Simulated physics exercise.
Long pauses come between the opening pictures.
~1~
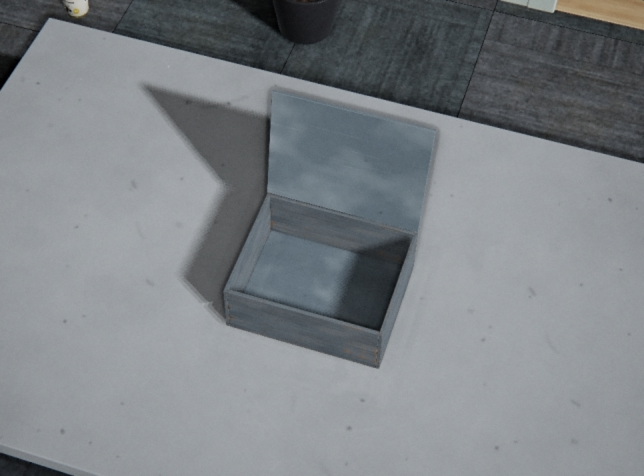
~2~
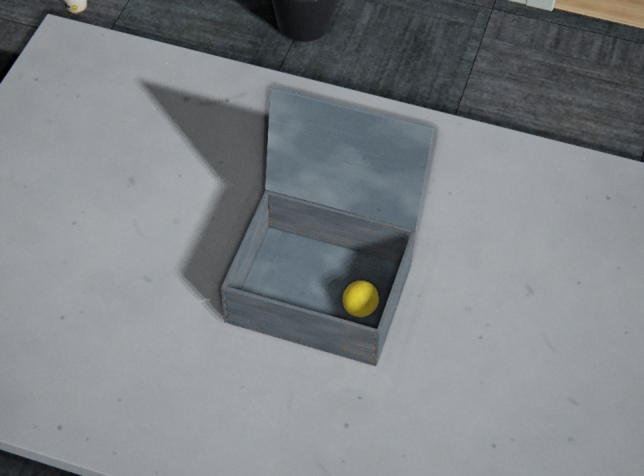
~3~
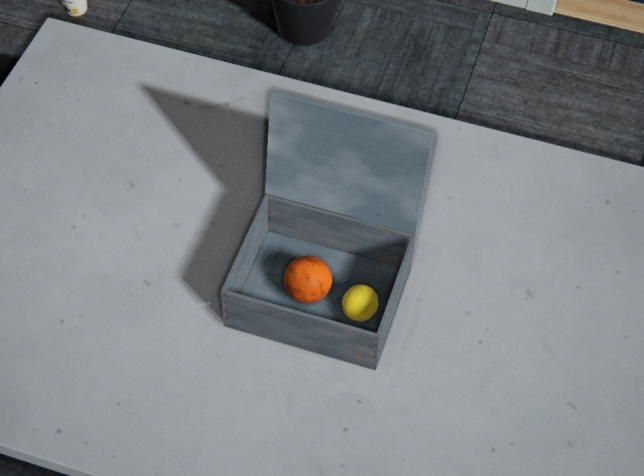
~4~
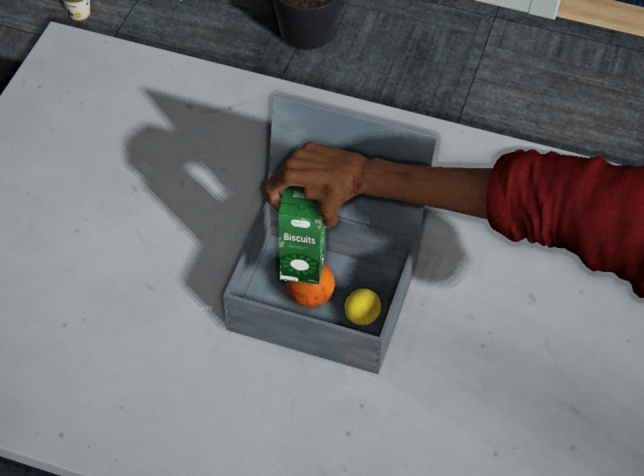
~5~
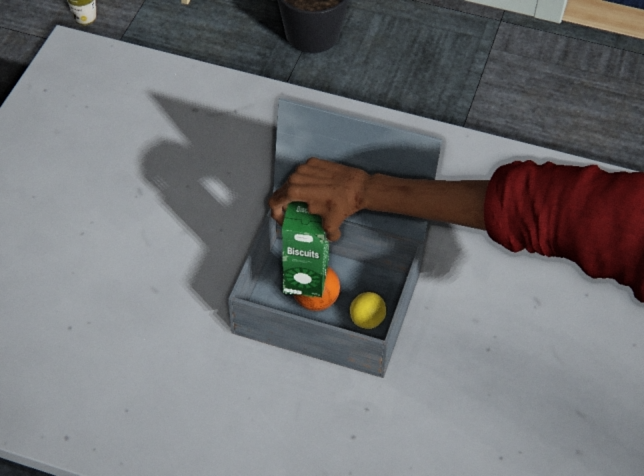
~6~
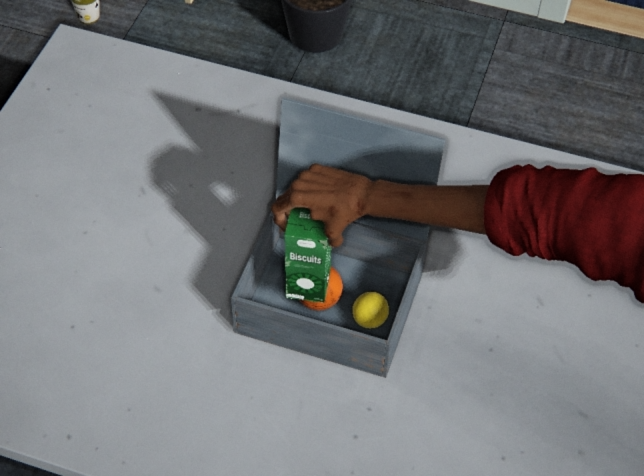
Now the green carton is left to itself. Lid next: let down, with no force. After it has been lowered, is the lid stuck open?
Yes. I expect the lid to stay up.
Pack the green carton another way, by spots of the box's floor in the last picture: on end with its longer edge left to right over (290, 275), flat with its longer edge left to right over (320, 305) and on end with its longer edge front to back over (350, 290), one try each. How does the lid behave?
In order, the lid gets blocked, then fits down, then fits down.
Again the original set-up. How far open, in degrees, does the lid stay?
Some 40 degrees above the rim, more or less.
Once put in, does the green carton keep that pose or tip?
Result: The green carton remains as it was set.
Then, 0.40 s on from there, green carton on its side near (303, 292); orange ball shifted about its own width.
Then, 1.00 s on from there, lid starting down; green carton shifted about its own width near (326, 282); orange ball shifted about its own width.
Then, 1.60 s on from there, lid 60° above the rim; green carton shifted about its own width near (328, 281); orange ball shifted about its own width.
In the end, lid 42° above the rim; moved from the start, orange ball and green carton; yellow lemon unmoved. At the end, from the last picture's camera, green carton near (328, 281).
